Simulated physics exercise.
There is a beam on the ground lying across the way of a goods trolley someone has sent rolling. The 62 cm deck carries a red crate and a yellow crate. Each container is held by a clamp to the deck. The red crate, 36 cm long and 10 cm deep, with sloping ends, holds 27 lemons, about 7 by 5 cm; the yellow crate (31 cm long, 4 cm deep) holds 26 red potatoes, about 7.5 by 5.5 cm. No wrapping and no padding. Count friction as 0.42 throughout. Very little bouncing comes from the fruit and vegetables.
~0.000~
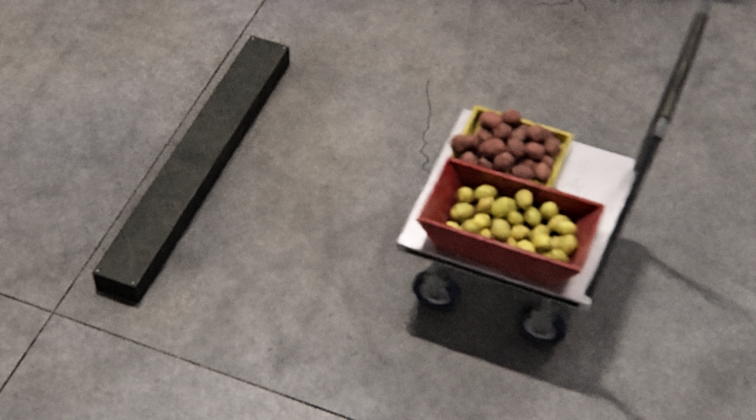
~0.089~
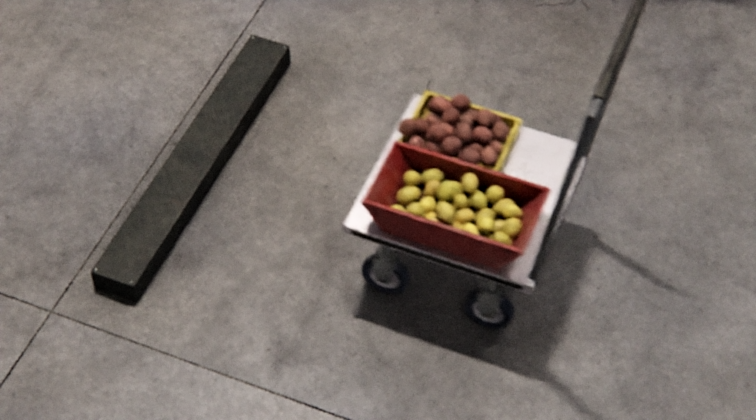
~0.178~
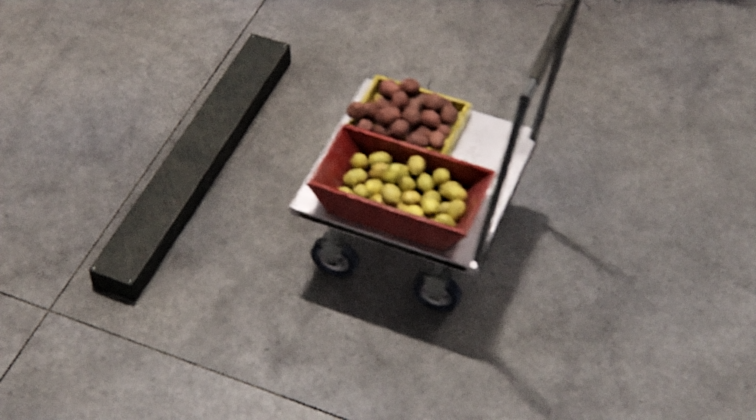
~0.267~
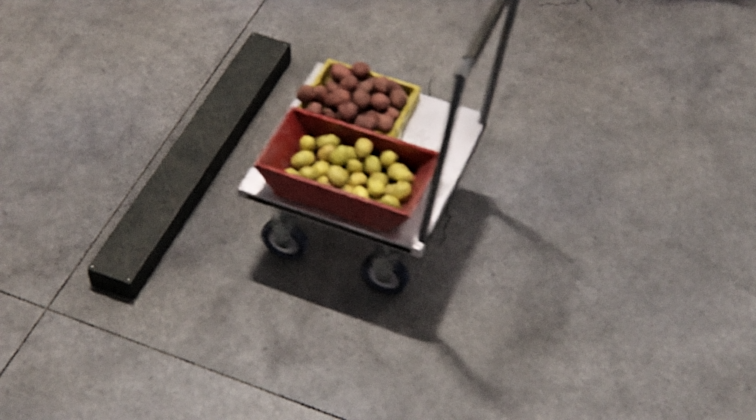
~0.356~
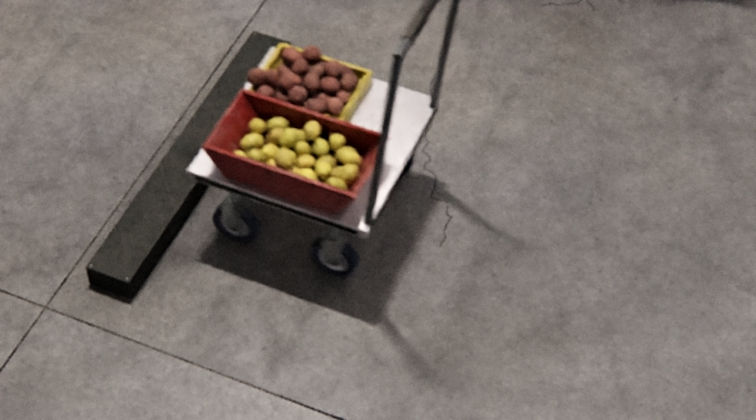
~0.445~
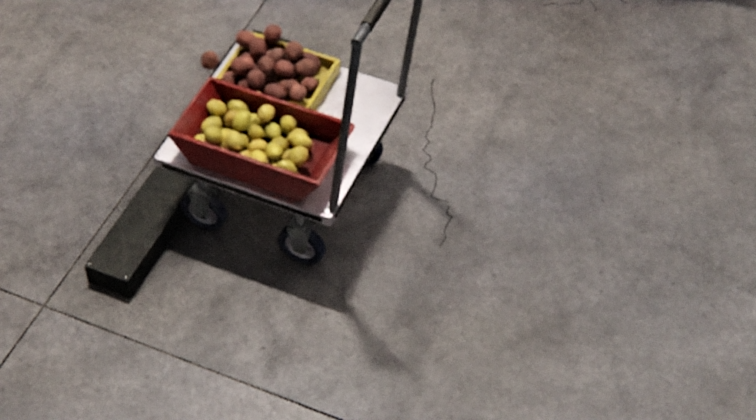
A trolley carrying lemons and potatoes rolls left to a dark beam, jolting the fruit.
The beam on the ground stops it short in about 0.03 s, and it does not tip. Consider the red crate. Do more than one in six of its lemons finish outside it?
No.
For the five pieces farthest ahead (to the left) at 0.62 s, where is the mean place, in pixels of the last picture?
Somewhere near pixel (167, 65) of the last view.
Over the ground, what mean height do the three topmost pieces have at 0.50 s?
On average they sit about 50 cm high.
After 0.50 s, red crate 27 in, 0 out and yellow crate 22 in, 4 out.
After 0.62 s, red crate 26 in, 1 out and yellow crate 20 in, 6 out.
After 0.85 s, red crate 26 in, 1 out and yellow crate 18 in, 8 out.
When it is over (at 1.35 s), red crate 26 in, 1 out and yellow crate 18 in, 8 out. Asked share, 1 of 27, 4 per cent.
